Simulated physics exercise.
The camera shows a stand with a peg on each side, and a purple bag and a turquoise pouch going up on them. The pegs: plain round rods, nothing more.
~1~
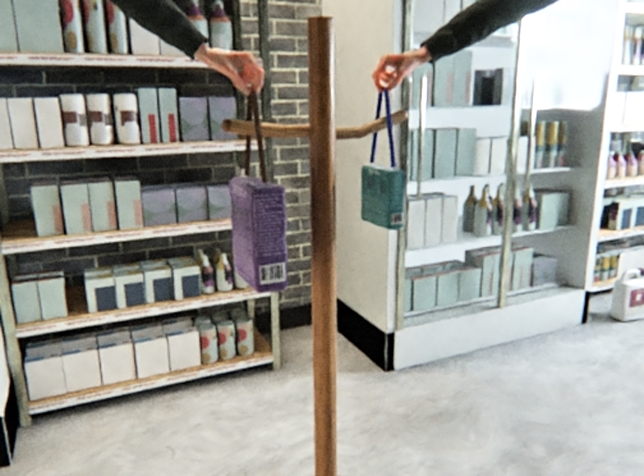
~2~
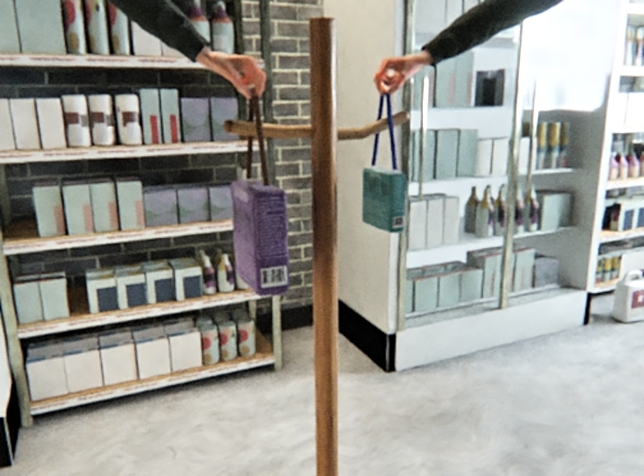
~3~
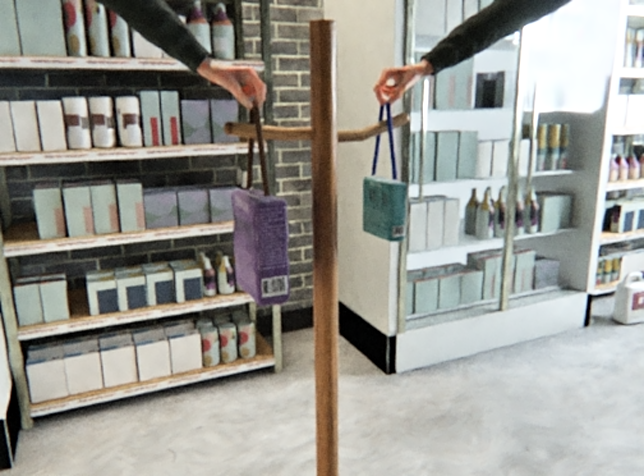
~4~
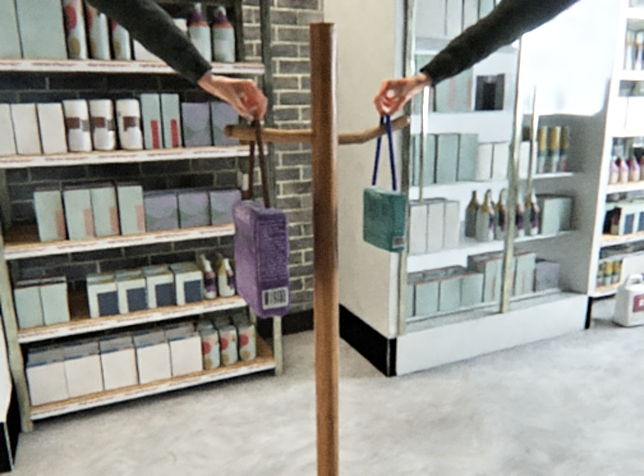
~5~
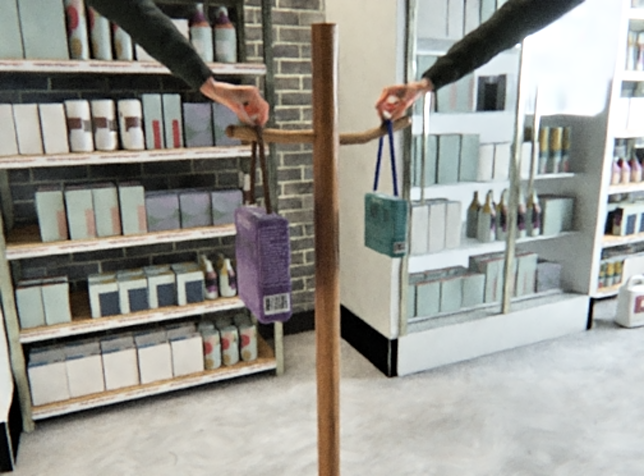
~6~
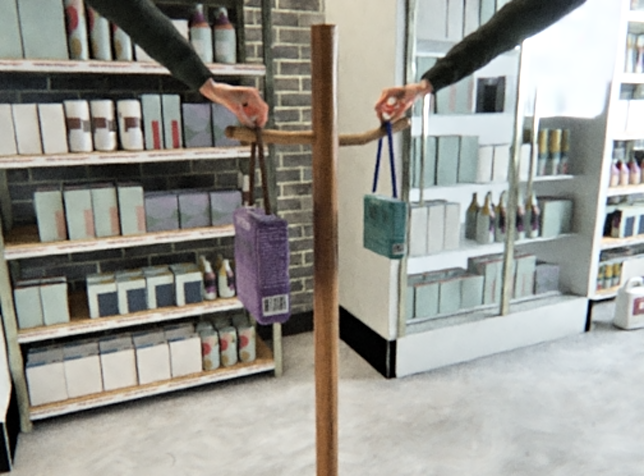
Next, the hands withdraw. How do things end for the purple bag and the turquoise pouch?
Result: Once let go the purple bag will still be up there; once let go the turquoise pouch will still be up there.
Then, 0.32 s on from there, purple bag still up near (262, 265); turquoise pouch still up near (383, 228).
Then, 0.74 s on from there, purple bag still up near (268, 265); turquoise pouch still up near (380, 229).
In the end, purple bag still up near (270, 265); turquoise pouch still up near (380, 229). The purple bag holds on and the turquoise pouch remains on its peg.
